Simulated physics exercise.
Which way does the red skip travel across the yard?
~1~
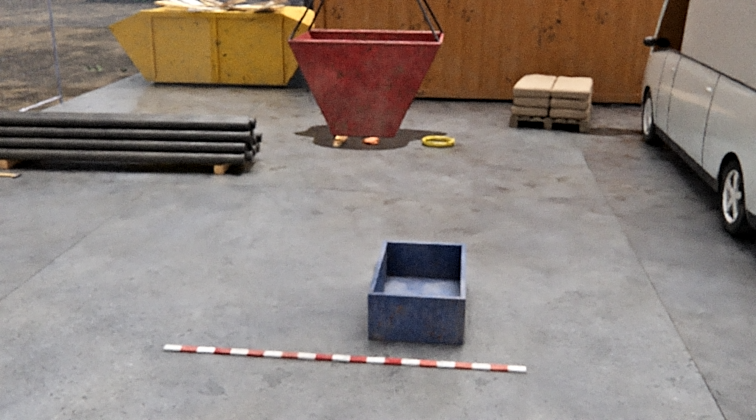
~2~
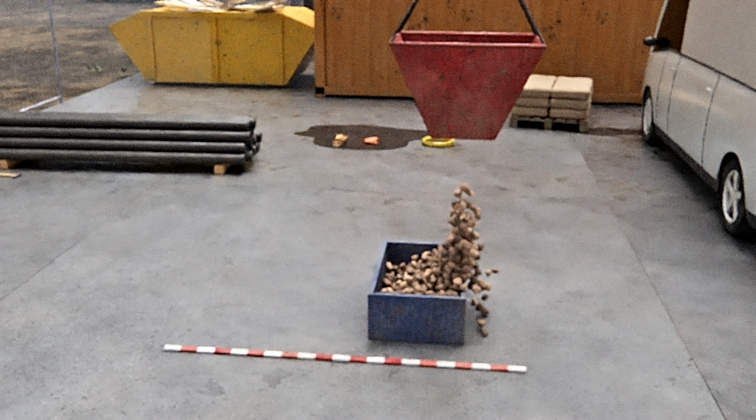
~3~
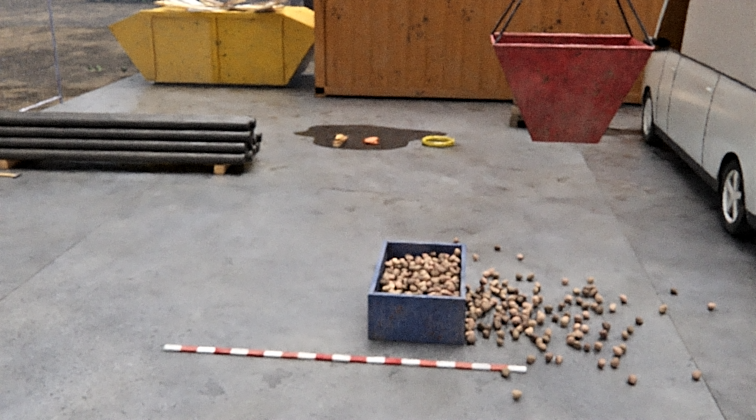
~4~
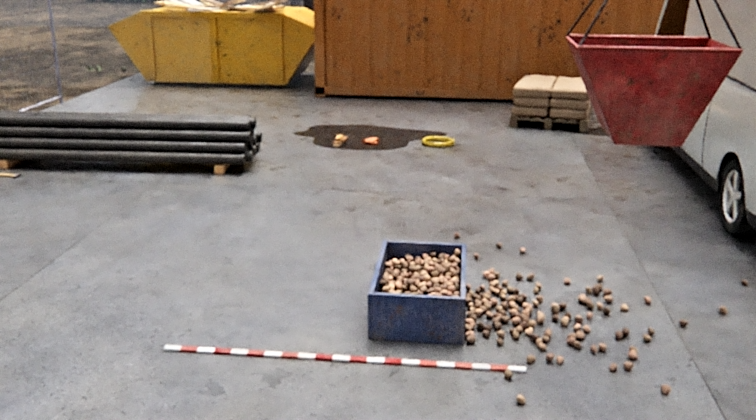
The red skip travels to the right, going from above the dark patch on the ground to in front of the pale van.
